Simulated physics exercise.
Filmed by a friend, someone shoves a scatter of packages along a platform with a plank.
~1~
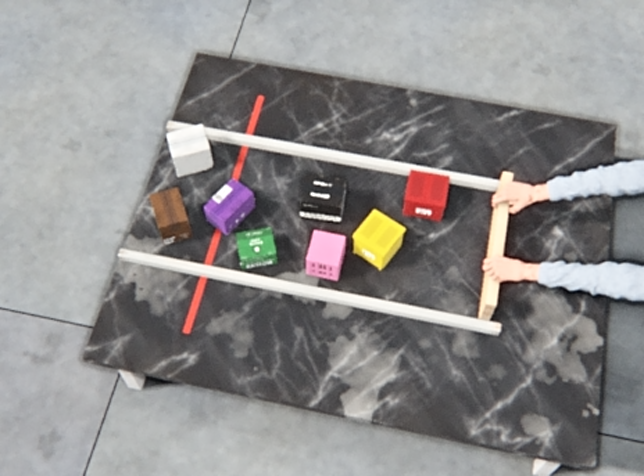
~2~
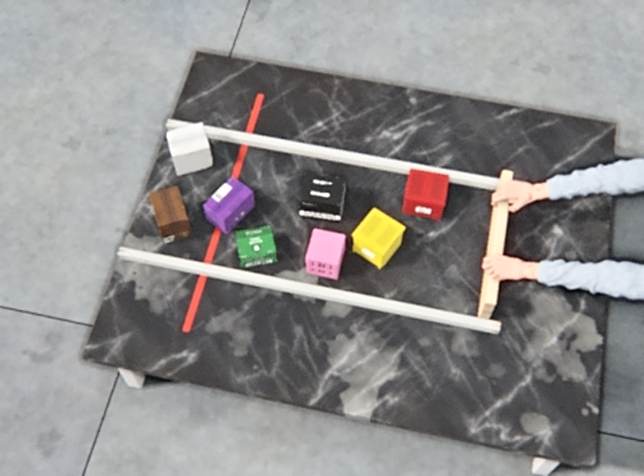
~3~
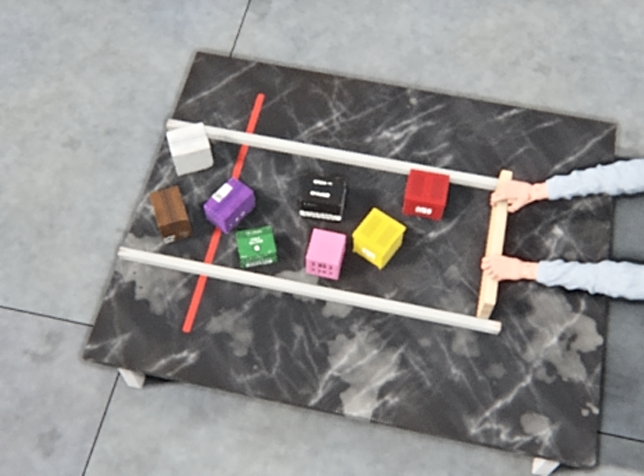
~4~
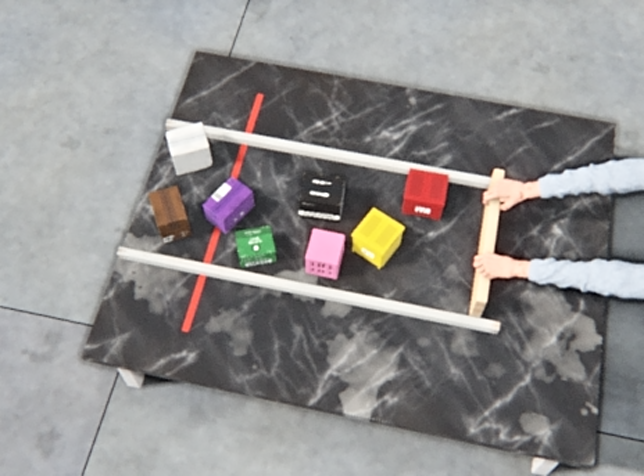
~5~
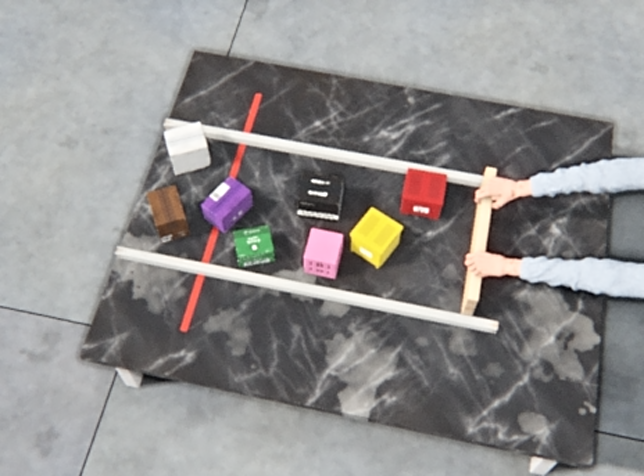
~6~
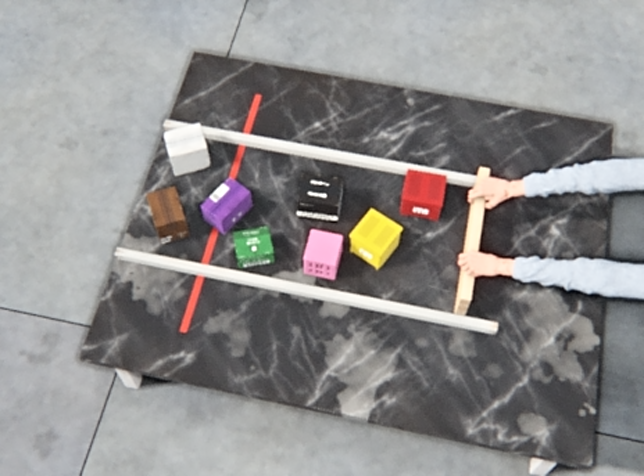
On a dark marbled platform, two hands slid a wooden plank slowly to the left between two pale rails, toward the red box, while the scattered colorful boxes stayed put.
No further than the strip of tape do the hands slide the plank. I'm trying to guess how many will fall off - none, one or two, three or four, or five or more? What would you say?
I'd say one or two.
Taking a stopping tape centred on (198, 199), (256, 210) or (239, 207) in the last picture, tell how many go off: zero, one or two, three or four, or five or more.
Result per tape, in order - three or four / not one / none.
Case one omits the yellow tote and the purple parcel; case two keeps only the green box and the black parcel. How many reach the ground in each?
Well, the first time you'd get 0, and the next time 0.
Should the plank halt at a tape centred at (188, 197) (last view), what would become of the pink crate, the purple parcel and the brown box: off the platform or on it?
Short version: The pink crate sits tight, the purple parcel heads down, the brown box heads down.
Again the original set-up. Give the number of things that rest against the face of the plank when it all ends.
3.
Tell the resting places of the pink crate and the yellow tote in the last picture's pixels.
Reading them off: First (190, 244); then (199, 211).
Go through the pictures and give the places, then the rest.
The first picture shows white parcel (190, 150); brown box (171, 216); purple parcel (230, 207); plank (496, 246); tape (226, 205).
The second picture shows brown box (171, 215); green box (256, 247).
The third picture shows purple parcel (230, 206); red tote (426, 195).
The fourth picture shows white parcel (189, 149); black parcel (322, 198).
The fifth picture shows brown box (169, 214); plank (479, 241).
The sixth picture shows white parcel (187, 150); brown box (168, 215); purple parcel (227, 206); plank (472, 241); tape (224, 204).
Soon after, none off yet; white parcel at rest near (187, 150); brown box at rest near (168, 215); purple parcel at rest near (227, 206).
After that, none off yet; white parcel at rest near (187, 150); brown box at rest near (168, 215); purple parcel displaced a little near (213, 210).
In the end, the number that fall off is one or two; gone, brown box.
